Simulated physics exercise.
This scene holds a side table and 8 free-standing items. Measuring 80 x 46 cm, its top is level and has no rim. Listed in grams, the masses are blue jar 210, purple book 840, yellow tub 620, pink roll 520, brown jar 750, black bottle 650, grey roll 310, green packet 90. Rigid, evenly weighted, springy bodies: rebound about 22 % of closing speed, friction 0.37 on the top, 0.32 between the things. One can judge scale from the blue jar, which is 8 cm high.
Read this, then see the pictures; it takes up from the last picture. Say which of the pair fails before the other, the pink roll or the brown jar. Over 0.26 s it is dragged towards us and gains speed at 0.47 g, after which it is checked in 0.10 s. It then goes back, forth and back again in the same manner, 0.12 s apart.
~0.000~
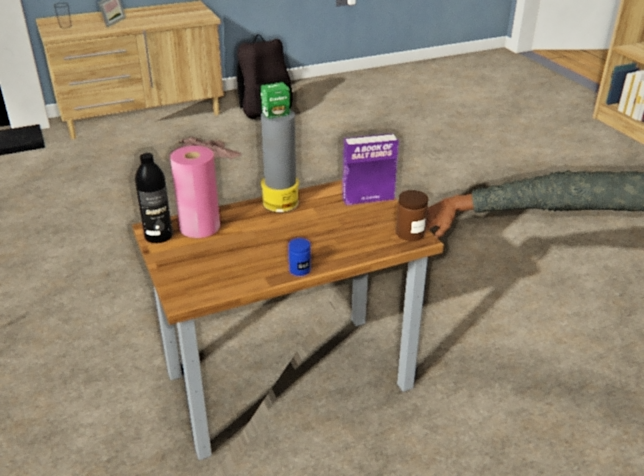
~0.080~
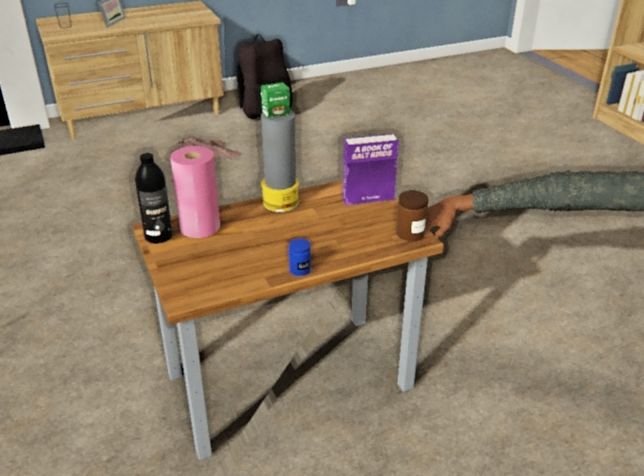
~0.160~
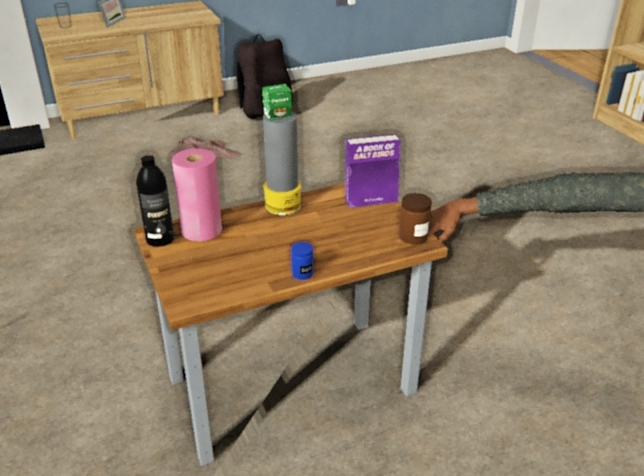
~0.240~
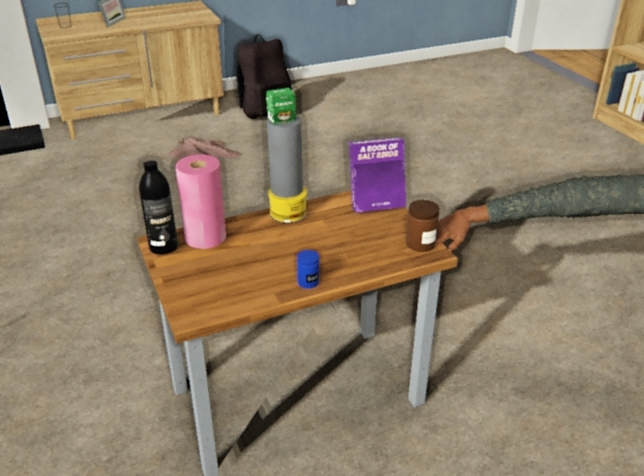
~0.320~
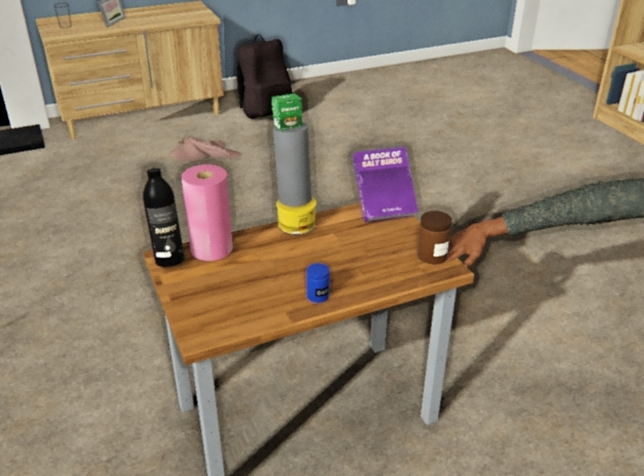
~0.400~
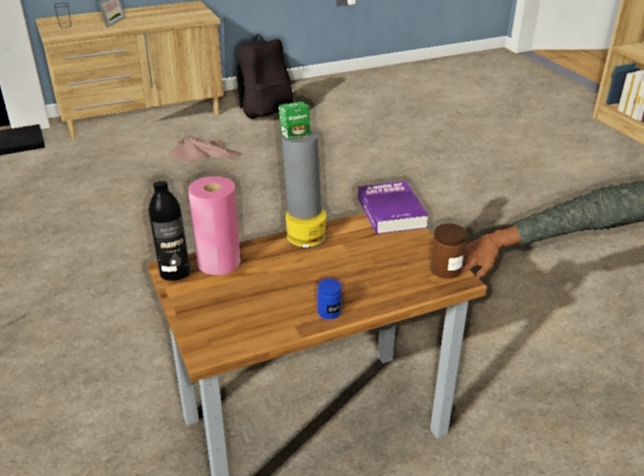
I would say the second fails first.
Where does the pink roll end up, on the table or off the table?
Pink roll: Stays in bounds.
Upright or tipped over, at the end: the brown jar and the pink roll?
Here's how it ends: The brown jar comes down, and the pink roll never goes down.
Around 0.90 s, blue jar and brown jar now off the table; pink roll shifted 13 cm near (209, 215); black bottle on its side.
Around 1.60 s, table along by 20 cm; purple book and yellow tub now off the table; pink roll shifted 11 cm near (229, 249); black bottle on its side.
Finally (2.5 s), off the table, blue jar, purple book, yellow tub, brown jar, black bottle, grey roll and green packet; not toppled but over 5 cm from the start, pink roll. Final places as that camera would see them, pink roll near (207, 211), brown jar near (465, 461). Pink roll was never lost; brown jar went at 0.68 s.
